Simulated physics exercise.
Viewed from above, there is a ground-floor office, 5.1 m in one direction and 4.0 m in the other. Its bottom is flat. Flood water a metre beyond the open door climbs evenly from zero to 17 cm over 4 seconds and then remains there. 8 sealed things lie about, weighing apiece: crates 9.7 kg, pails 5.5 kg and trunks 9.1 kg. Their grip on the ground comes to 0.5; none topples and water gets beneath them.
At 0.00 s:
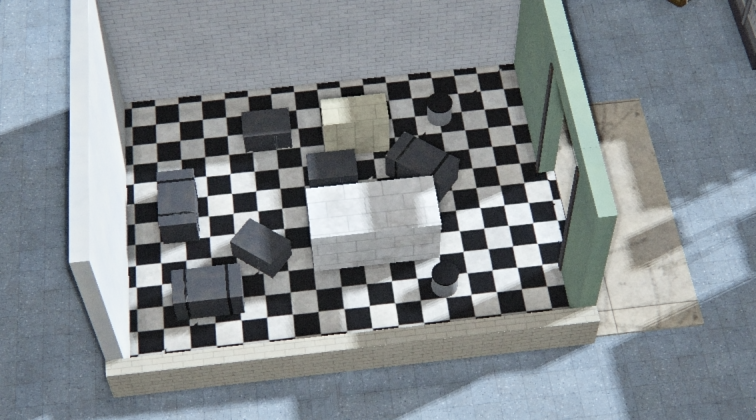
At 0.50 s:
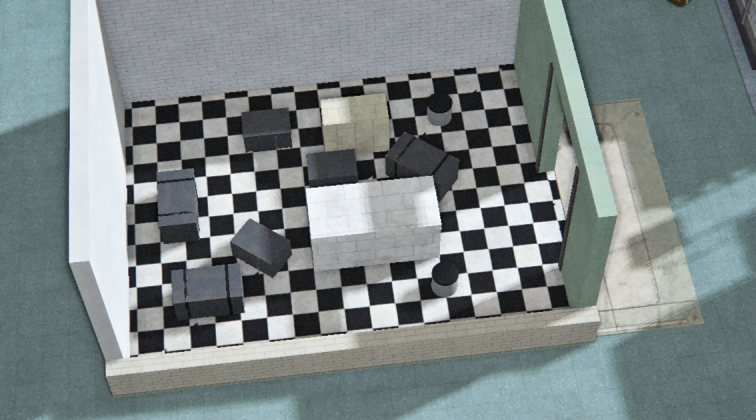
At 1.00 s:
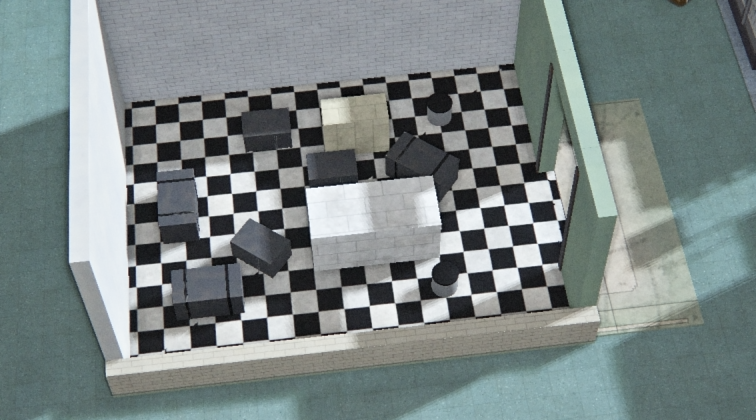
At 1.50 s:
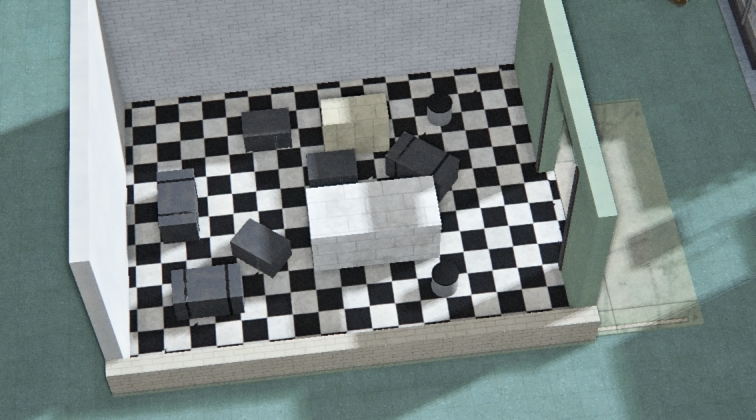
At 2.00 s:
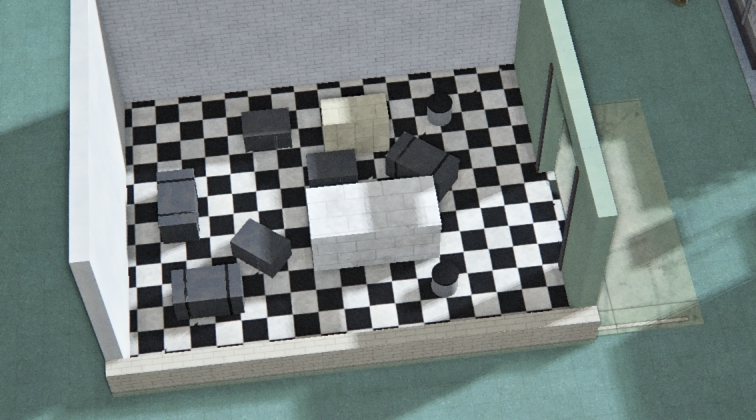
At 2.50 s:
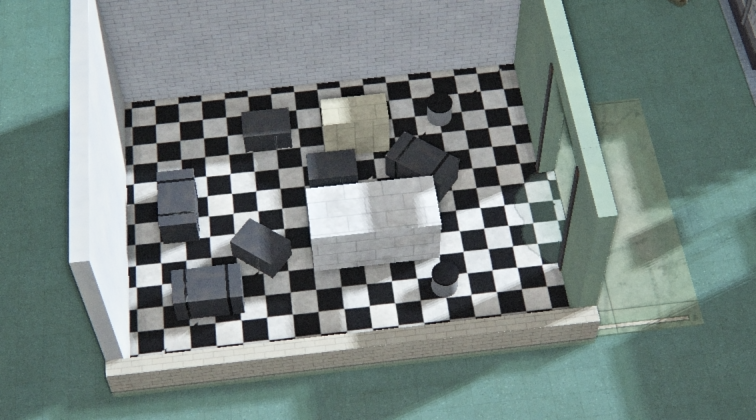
At first, a checkered-floor room seen from above holds dark boxes, two small round containers and pale blocks, with plain blue-grey ground outside. Then greenish water covers the ground outside and spreads over the paving at right. Finally, a small patch enters by the green wall, while the objects stay still.
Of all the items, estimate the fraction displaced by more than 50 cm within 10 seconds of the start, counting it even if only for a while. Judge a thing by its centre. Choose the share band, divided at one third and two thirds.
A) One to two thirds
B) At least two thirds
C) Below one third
A.
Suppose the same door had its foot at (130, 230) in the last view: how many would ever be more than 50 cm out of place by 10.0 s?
The answer would then be 5.
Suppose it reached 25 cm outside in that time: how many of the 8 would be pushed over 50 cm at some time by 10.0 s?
Count: 6.
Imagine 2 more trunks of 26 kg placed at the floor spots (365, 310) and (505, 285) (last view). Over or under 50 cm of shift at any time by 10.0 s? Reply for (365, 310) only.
The answer is beyond the limit.
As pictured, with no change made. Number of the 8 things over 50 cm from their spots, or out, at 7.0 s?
Count: 1.
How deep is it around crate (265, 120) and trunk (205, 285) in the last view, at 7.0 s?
Roughly 1 and 1 cm.
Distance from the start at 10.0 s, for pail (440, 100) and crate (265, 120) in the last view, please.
One is off by 0 cm, the other by 0 cm, in the order asked.
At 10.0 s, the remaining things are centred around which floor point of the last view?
Close to (276, 212).
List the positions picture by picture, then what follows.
The first picture shows a crate at (266, 122), on the bottom; a pail at (440, 102) rests on the ground; water covers 0.0 m2; 0 of 8 have shifted.
The second picture shows a crate at (266, 122), on the bottom; a pail at (440, 102), on the bottom; 0.0 m2 under water; 0 of 8 have shifted.
The third picture shows a crate at (266, 122), on the bottom; a pail at (440, 102) rests on the ground; water covers 0.0 m2; 0 of 8 have shifted.
The fourth picture shows a crate at (266, 122) rests on the ground; a pail at (440, 102), on the bottom; water covers 0.0 m2; 0 of 8 have shifted.
The fifth picture shows a crate at (266, 122), on the bottom; a pail at (440, 102), on the bottom; water covers 0.0 m2; 0 of 8 have shifted.
The sixth picture shows a crate at (266, 122) rests on the ground; a pail at (440, 102), on the bottom; water covers 0.3 m2; 0 of 8 have shifted.
After 3.5 s 0 of 8 are over 50 cm from their spots; 0 afloat.
After 4.5 s 0 of 8 are over 50 cm from their spots; 0 afloat.
After 7.0 s 1 of 8 are over 50 cm from their spots; 1 afloat.
After 10.0 s 3 of 8 are over 50 cm from their spots, and 3 have been at some point; 4 afloat.
